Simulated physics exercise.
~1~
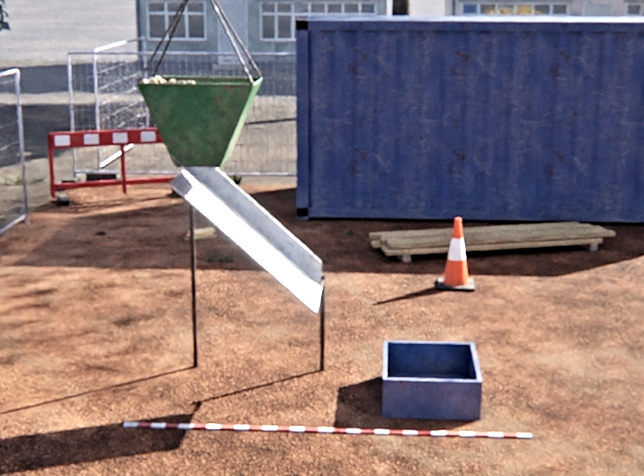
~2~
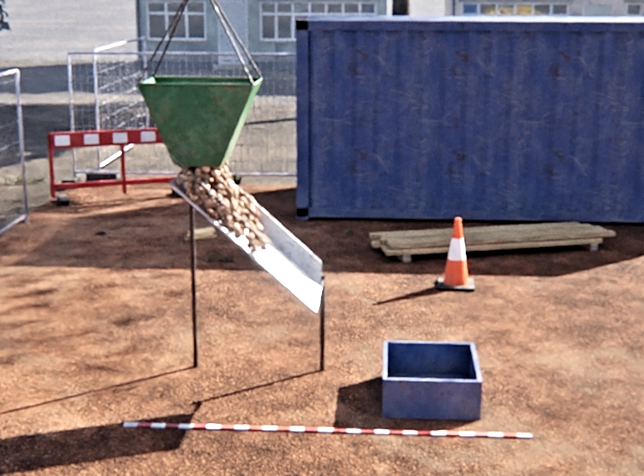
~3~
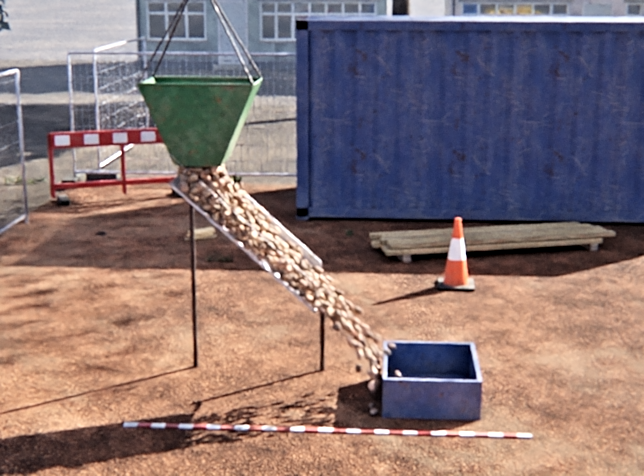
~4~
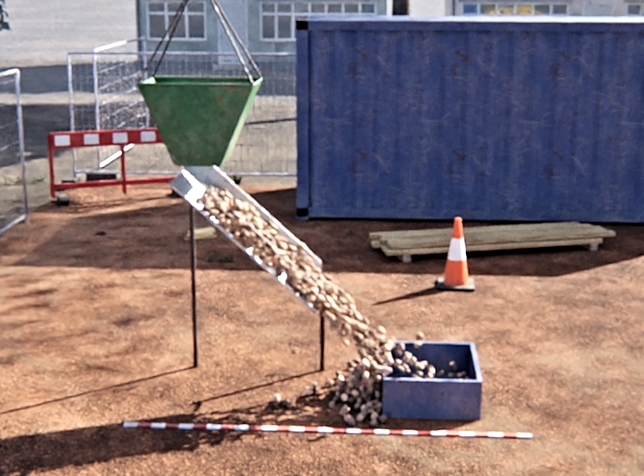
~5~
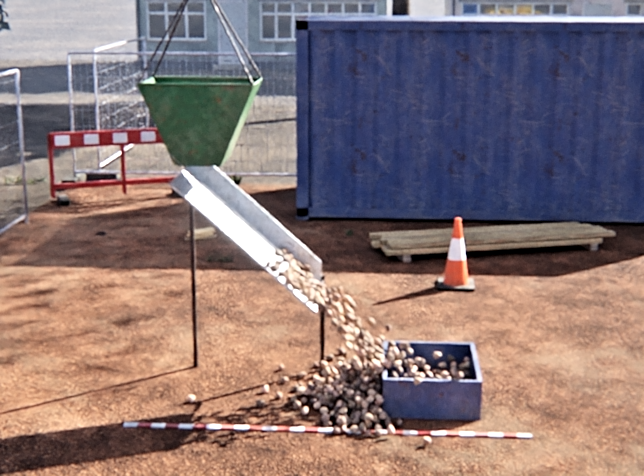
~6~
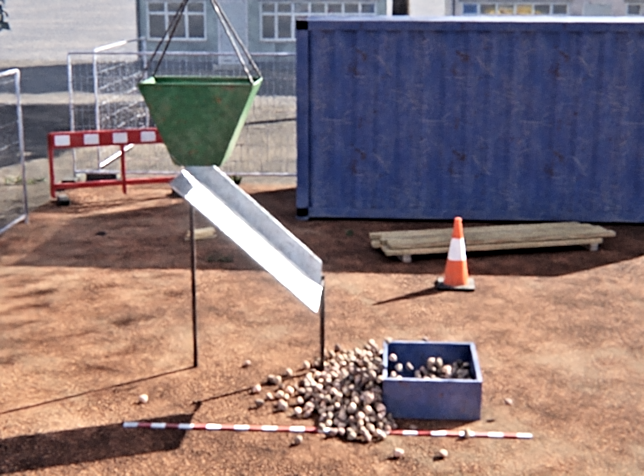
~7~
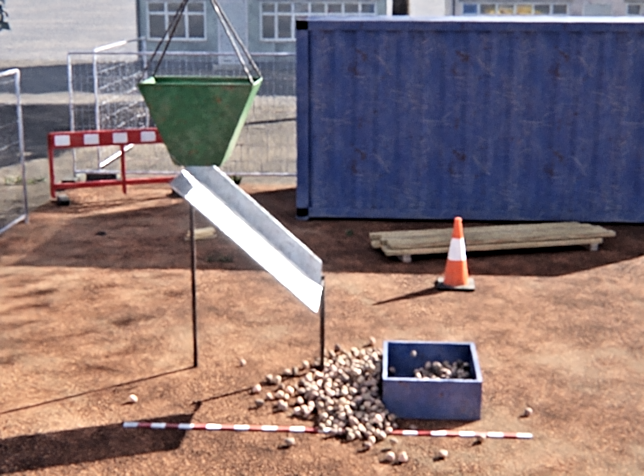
On a sunlit yard of reddish gravel, seen from slightly above, a green hopper of stones hangs still over a sloping steel chute on thin dark legs. A blue open bin sits to the lower right behind a red and white striped pole, with an orange cone, timber and a large blue container beyond. The hopper empties and pale brown stones slide down the chute. They pour off its end, many dropping short of the bin. At the end most lie heaped left of the bin, with a smaller share inside and a few scattered around.
